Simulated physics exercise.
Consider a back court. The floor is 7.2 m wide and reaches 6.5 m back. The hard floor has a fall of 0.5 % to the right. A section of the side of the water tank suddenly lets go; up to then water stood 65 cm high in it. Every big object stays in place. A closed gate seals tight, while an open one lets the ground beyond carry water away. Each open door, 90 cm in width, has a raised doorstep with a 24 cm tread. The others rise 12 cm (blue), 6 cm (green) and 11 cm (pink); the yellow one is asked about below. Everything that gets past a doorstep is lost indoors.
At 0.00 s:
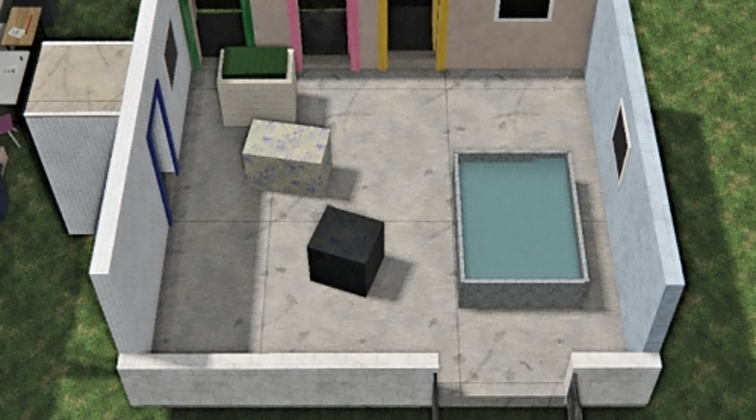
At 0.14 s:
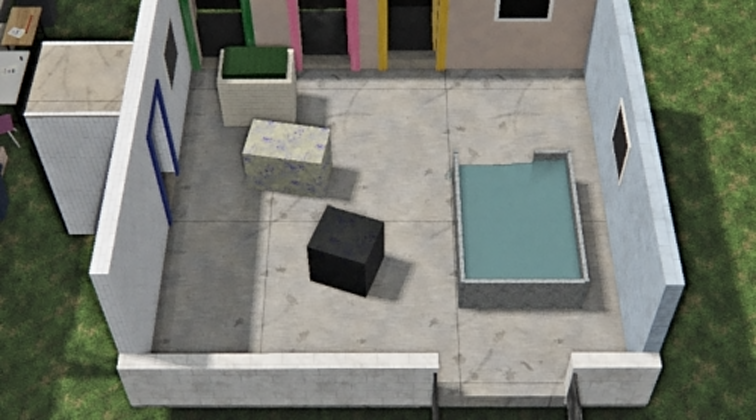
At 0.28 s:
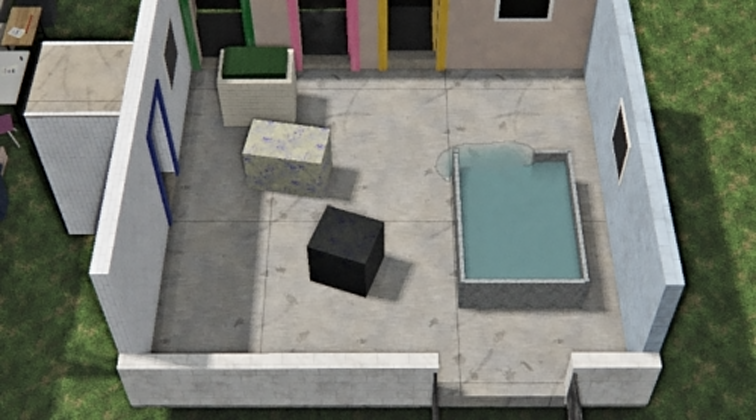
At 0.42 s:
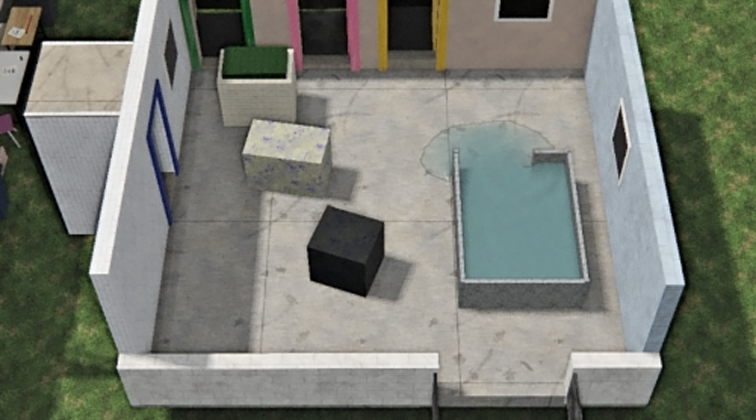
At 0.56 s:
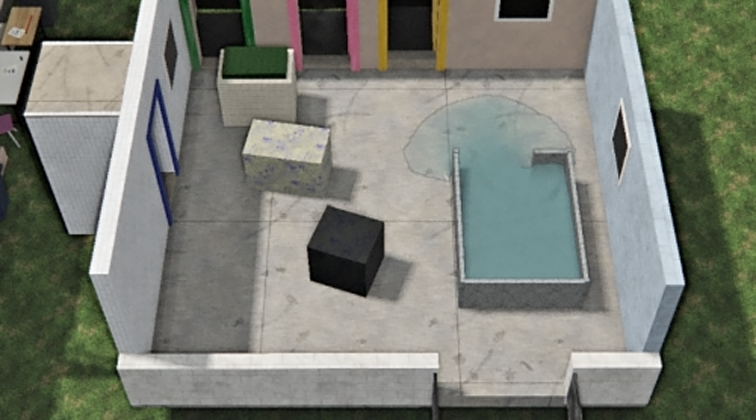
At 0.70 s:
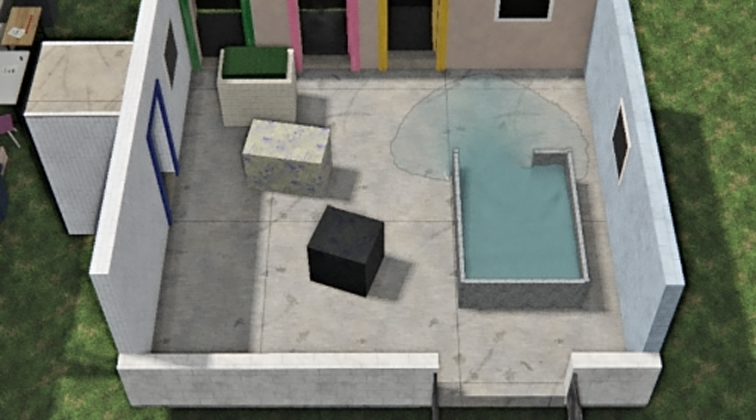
Water pouring through a gap in the far side of a rectangular tank and spreading in a widening pool across a walled court.
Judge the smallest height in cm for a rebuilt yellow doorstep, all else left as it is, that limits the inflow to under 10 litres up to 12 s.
Roughly 24 cm at the least.
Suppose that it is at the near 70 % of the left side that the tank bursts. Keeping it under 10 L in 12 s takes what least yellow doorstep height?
Then the minimum is about 8.5 cm.
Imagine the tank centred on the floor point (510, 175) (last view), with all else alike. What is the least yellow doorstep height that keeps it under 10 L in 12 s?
It should be around 24 cm high.
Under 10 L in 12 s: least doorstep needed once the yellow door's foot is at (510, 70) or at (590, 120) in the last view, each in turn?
About 29 cm, then about 14.5 cm.
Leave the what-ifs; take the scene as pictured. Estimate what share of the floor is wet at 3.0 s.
Wet share: Near 35 %.
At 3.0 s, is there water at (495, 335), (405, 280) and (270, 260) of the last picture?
In the order asked: Untouched, untouched, untouched.
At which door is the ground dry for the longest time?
Final door: Blue.
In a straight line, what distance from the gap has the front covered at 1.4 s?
3.2 m.
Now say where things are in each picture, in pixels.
The first frame shows the water tank at (518, 216) is whole and still, 65 cm deep; the yellow door at (413, 29) is dry.
In the second frame, water pours out on the far side and has run 0.2 m, to a hidden place; about 5 cm deep outside, 65 cm at the back.
In the third frame, water pours out on the far side and has run 0.8 m, to (503, 146); about 10 cm deep outside, 65 cm at the back.
In the fourth frame, the front is at (491, 125), 1.3 m from the gap on the far side; 2.1 m2 of floor is wet, 65 cm left at the back.
In the fifth frame, the gap is on the far side, the front 1.9 m out at (479, 100); the back of the water tank holds 65 cm.
In the sixth frame, the gap is on the far side, the front 2.4 m out at (474, 78); the back of the water tank holds 64 cm; the yellow door at (413, 29), 3.0 m from the gap, is still 0.8 m from the nearest water.
After 1.4 s water covers 20 % of the floor, deepest (36 cm) near (473, 175); 24 cm at the yellow door, 0 litres in over its 23 cm doorstep.
After 3.0 s water covers 35 % of the floor, deepest (34 cm) near (574, 69); 24 cm at the yellow door, 11 litres in over its 23 cm doorstep.
After 12.0 s water covers 100 % of the floor, deepest (10 cm) near (620, 381); 8 cm at the yellow door, 13 litres in over its 23 cm doorstep.
At the yellow door as built, the water arrived by 1.1 s and peaked near 28 cm at 2.2 s.
With a doorstep of 21 cm, 24 litres would have come in within the 12 s; with 28.5 cm, 1 litre. So under 10 litres takes about 24 cm.
